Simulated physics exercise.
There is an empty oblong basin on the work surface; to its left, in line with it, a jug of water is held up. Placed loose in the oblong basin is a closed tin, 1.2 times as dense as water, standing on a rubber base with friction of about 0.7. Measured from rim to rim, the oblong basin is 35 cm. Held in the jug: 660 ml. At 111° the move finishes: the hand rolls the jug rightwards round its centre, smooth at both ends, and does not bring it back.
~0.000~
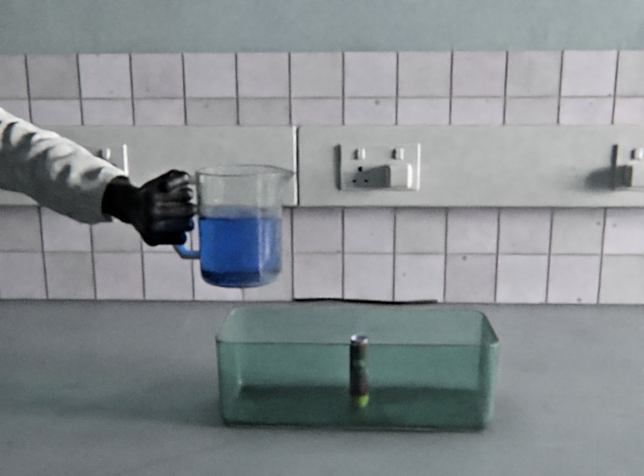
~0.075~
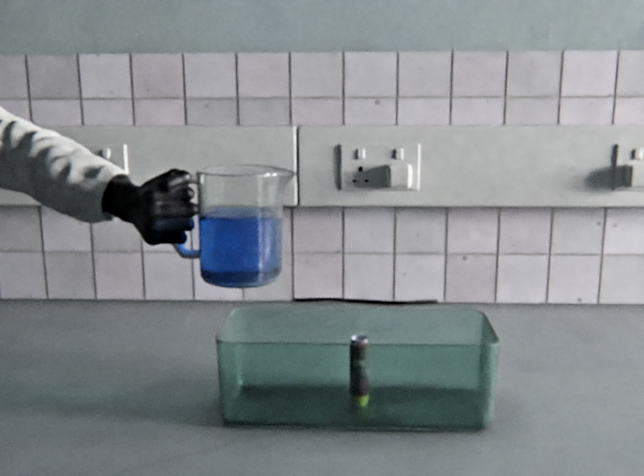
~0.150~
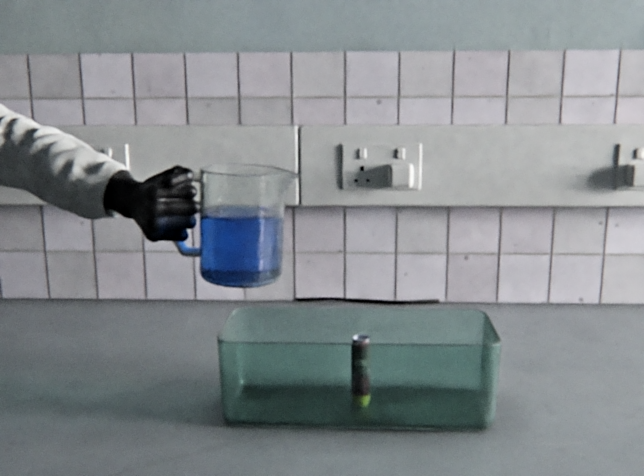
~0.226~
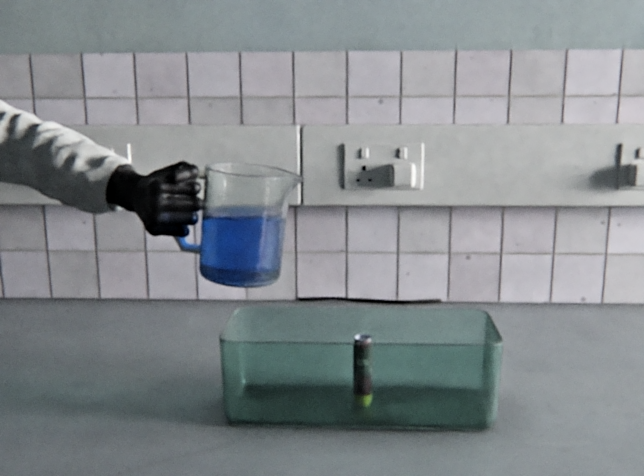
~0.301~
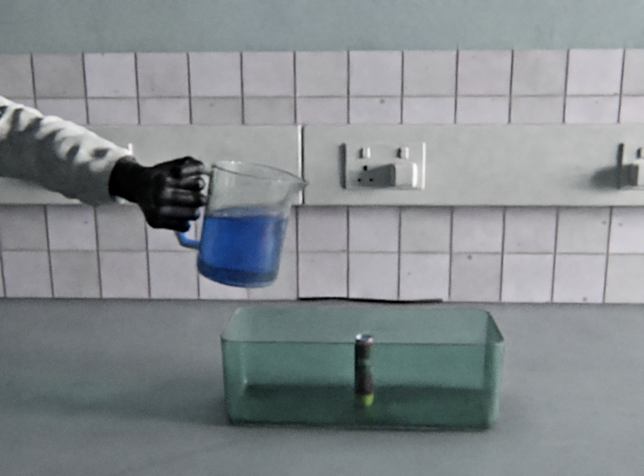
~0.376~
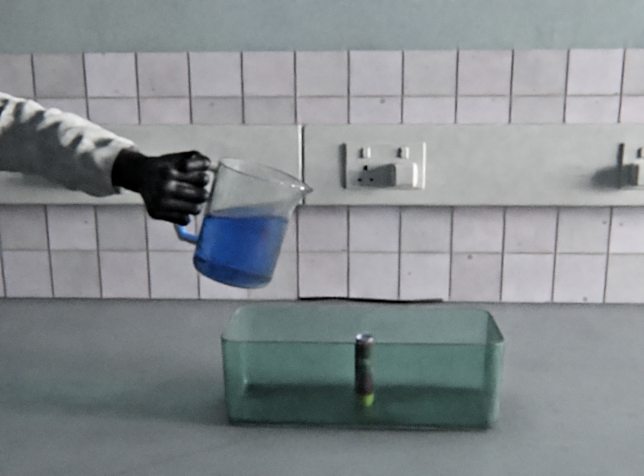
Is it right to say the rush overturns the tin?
It tips over.
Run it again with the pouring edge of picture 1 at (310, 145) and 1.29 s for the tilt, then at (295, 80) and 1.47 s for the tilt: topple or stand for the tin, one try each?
Run one: It tumbles. Run two: It tumbles.
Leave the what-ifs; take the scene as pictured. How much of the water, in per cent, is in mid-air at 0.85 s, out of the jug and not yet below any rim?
About 6 per cent.
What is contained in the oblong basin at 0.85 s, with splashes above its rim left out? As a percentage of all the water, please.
Near 0 in a hundred.
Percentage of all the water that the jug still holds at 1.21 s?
Around 34 in a hundred is still there.
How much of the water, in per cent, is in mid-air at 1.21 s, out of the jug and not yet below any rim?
Roughly 16 %.
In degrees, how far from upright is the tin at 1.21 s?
It is at some 10°.
Then, 0.85 s in, the tilt is 69° and 94 per cent is still to pour; the tin stands where it began.
Then, 1.21 s in, the tilt is 102° and 34 per cent is still to pour; the tin leans 9°.
Then, 1.57 s in, the tilt is 111° and 1 per cent is still to pour; the tin lies on its side.
Then, 1.97 s in, the tilt is 111° and 0 per cent is still to pour; the tin lies on its side.
Finally, the tin lies on its side.
